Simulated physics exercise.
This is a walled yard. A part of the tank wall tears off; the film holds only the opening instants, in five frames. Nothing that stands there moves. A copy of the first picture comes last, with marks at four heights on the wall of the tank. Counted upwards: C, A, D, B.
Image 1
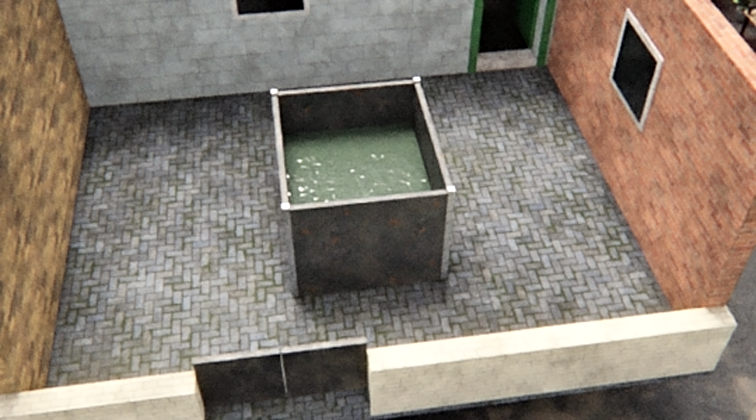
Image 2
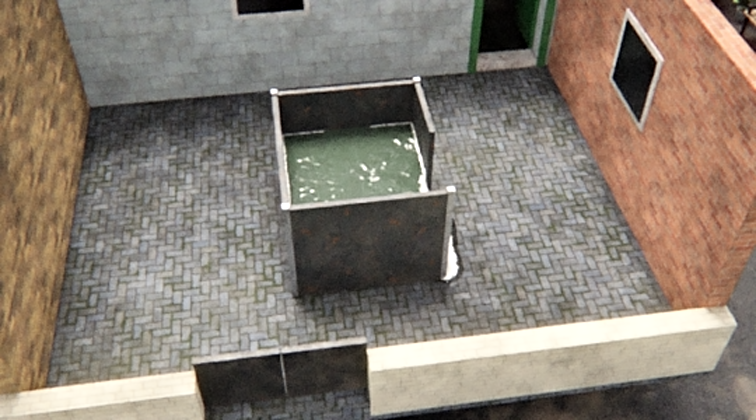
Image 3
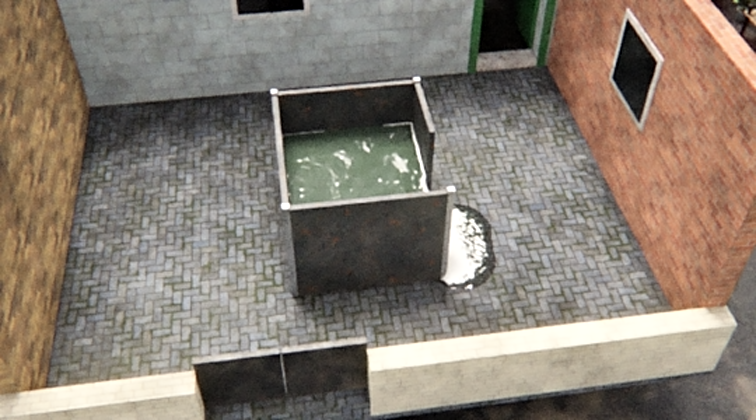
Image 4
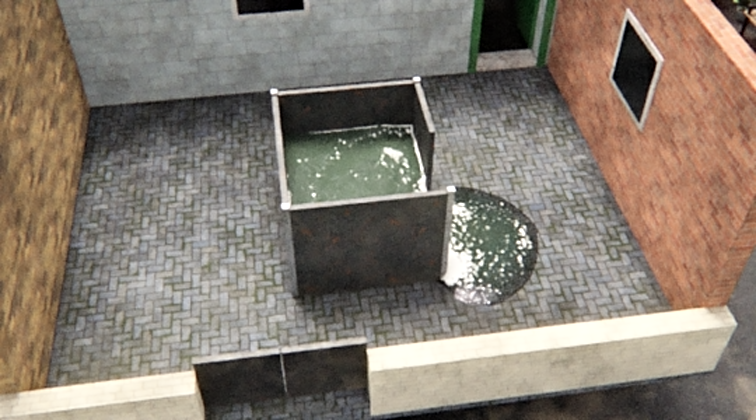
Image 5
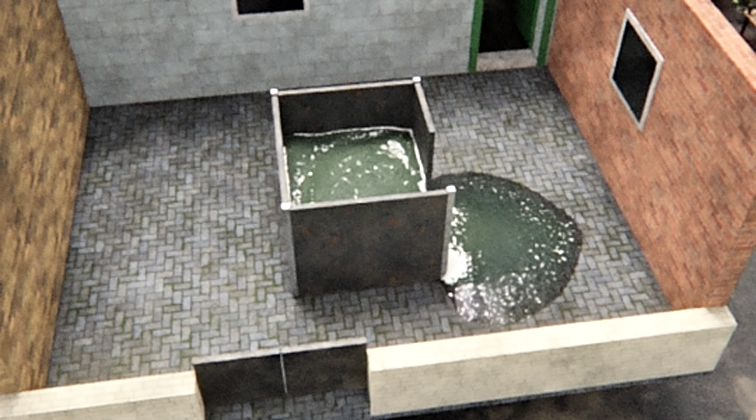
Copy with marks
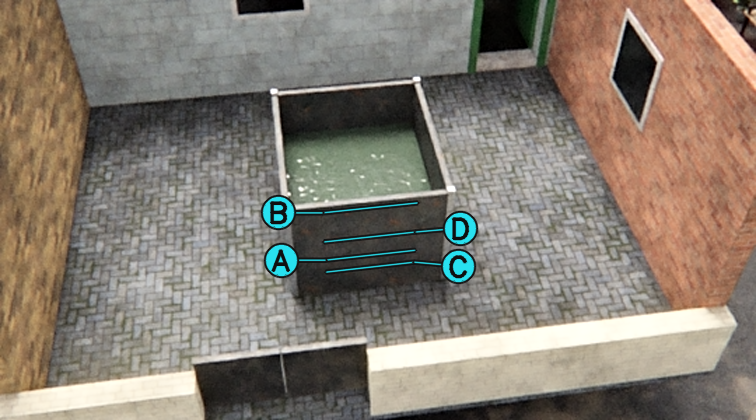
Green water sat still in a square tank in a walled yard, then poured out through an opening in the tank's right side and spread across the paving in a widening, rounded pool.
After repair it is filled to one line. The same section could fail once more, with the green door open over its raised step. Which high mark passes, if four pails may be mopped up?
A will do.
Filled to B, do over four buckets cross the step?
Yes, that goes wrong.
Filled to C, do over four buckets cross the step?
No.
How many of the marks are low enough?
Two of them.
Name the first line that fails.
That would be D.
In cyan, A at (370, 255); B at (370, 207); C at (370, 267); D at (370, 236); from the bottom up C, A, D, B.
For line A, a splash gets over, under a bucket.
For line B, dozens of bucketfuls pour in.
For line C, nothing gets over.
For line D, about 11 bucketfuls get in.
